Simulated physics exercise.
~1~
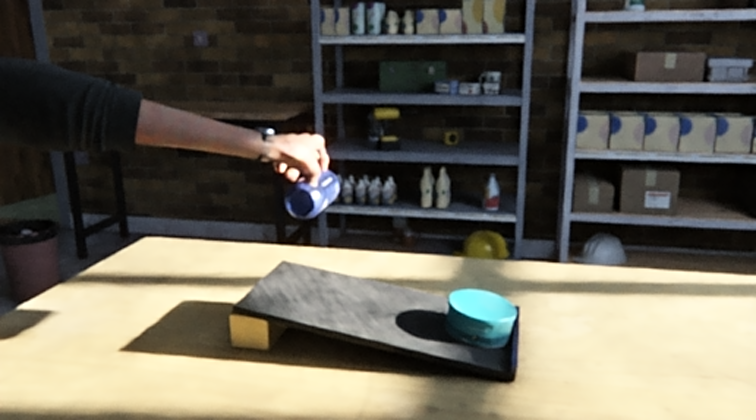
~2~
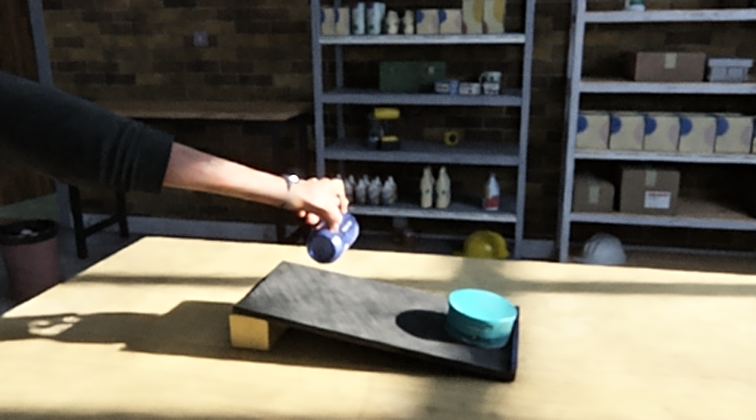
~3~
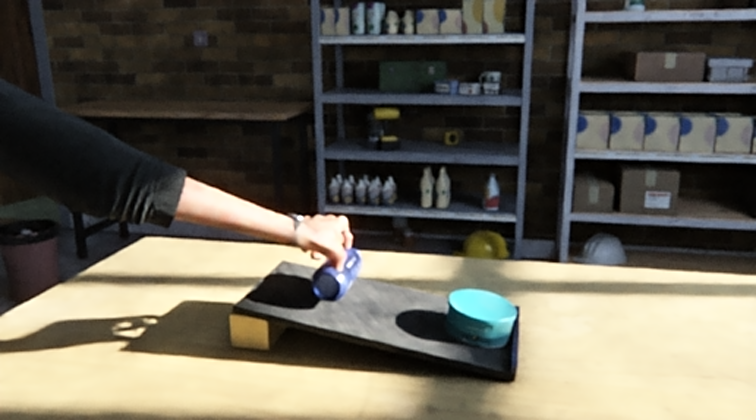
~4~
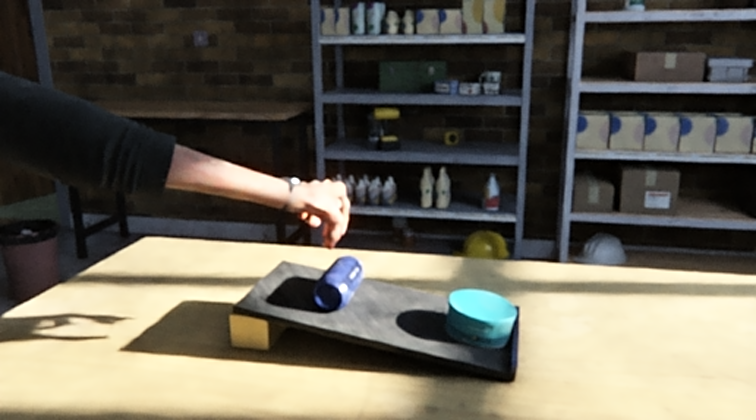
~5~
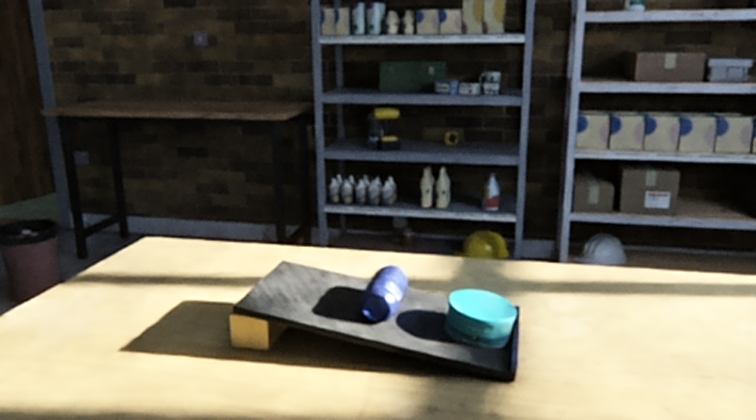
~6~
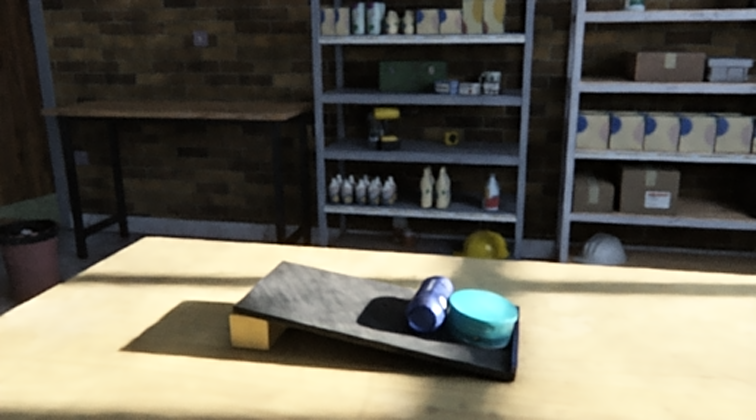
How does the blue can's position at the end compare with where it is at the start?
At the start the blue can is held in the air above the upper left part of the board. At the end it lies lower and farther right, on the board just left of the turquoise tub.
